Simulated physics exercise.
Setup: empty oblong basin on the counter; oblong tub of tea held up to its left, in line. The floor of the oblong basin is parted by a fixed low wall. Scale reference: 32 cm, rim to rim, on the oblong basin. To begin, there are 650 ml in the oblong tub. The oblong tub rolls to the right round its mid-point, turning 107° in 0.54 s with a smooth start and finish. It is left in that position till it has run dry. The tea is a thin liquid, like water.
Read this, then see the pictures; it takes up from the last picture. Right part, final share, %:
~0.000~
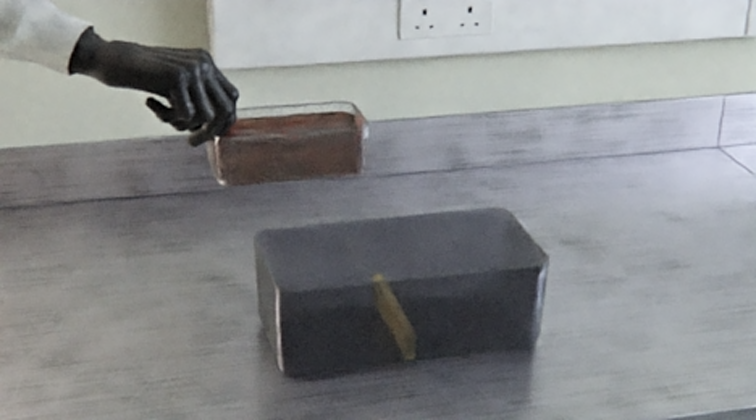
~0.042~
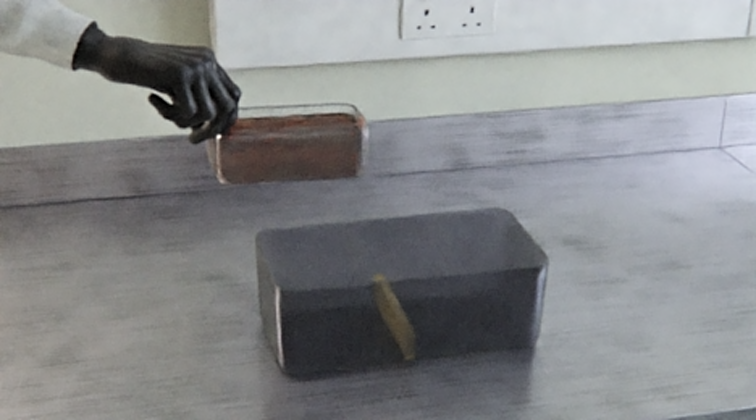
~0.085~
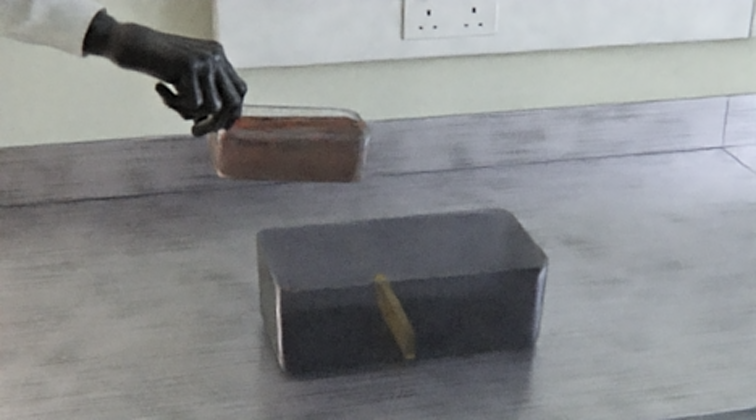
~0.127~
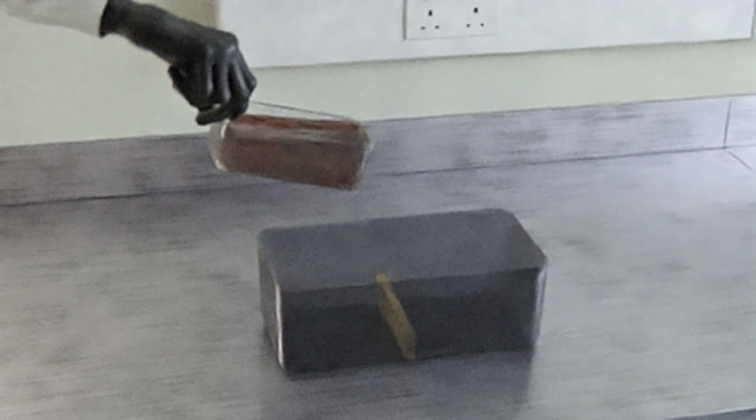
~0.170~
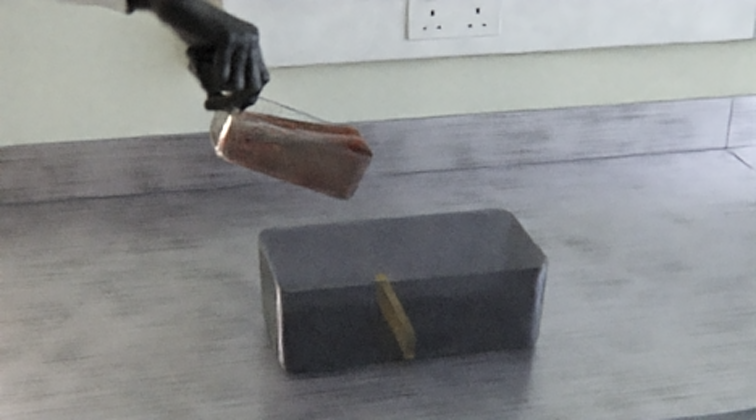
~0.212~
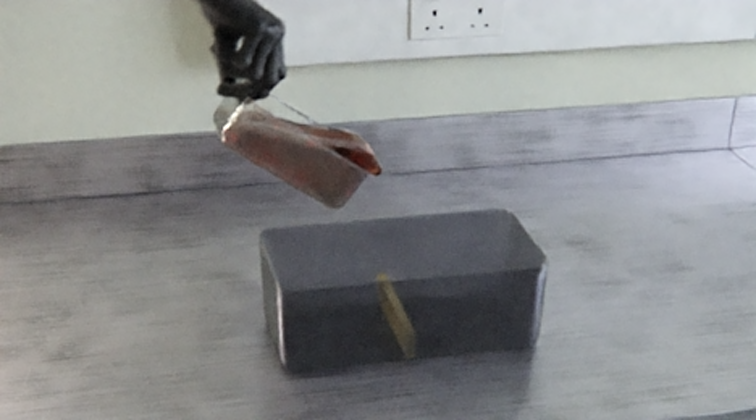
57 %.
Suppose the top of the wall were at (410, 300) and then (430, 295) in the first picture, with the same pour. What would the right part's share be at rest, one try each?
The first gives near 35 per cent and the second near 15 per cent.
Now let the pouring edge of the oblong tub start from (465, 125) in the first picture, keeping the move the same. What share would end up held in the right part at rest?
It would then come to around 80 percent.
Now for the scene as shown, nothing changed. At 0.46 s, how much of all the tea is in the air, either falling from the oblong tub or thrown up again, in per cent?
About 28 per cent.
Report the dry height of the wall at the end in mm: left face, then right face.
Left 24 mm, right 20 mm.
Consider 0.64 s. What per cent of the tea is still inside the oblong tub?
Around 2 percent of it.
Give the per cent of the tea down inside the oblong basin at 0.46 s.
Roughly 64 percent.
By 0.46 s the tilt is 101° and 9 per cent is still to pour, 19 is left of the wall and 44 right of it.
By 0.64 s the tilt is 107° and 2 per cent is still to pour, 30 is left of the wall and 58 right of it.
By 0.83 s the tilt is 107° and 0 per cent is still to pour, 37 is left of the wall and 59 right of it.
By 1.04 s the tilt is 107° and 0 per cent is still to pour, 39 is left of the wall and 58 right of it.
At rest 39 per cent lies left of the wall, 57 right of it and 3 outside.
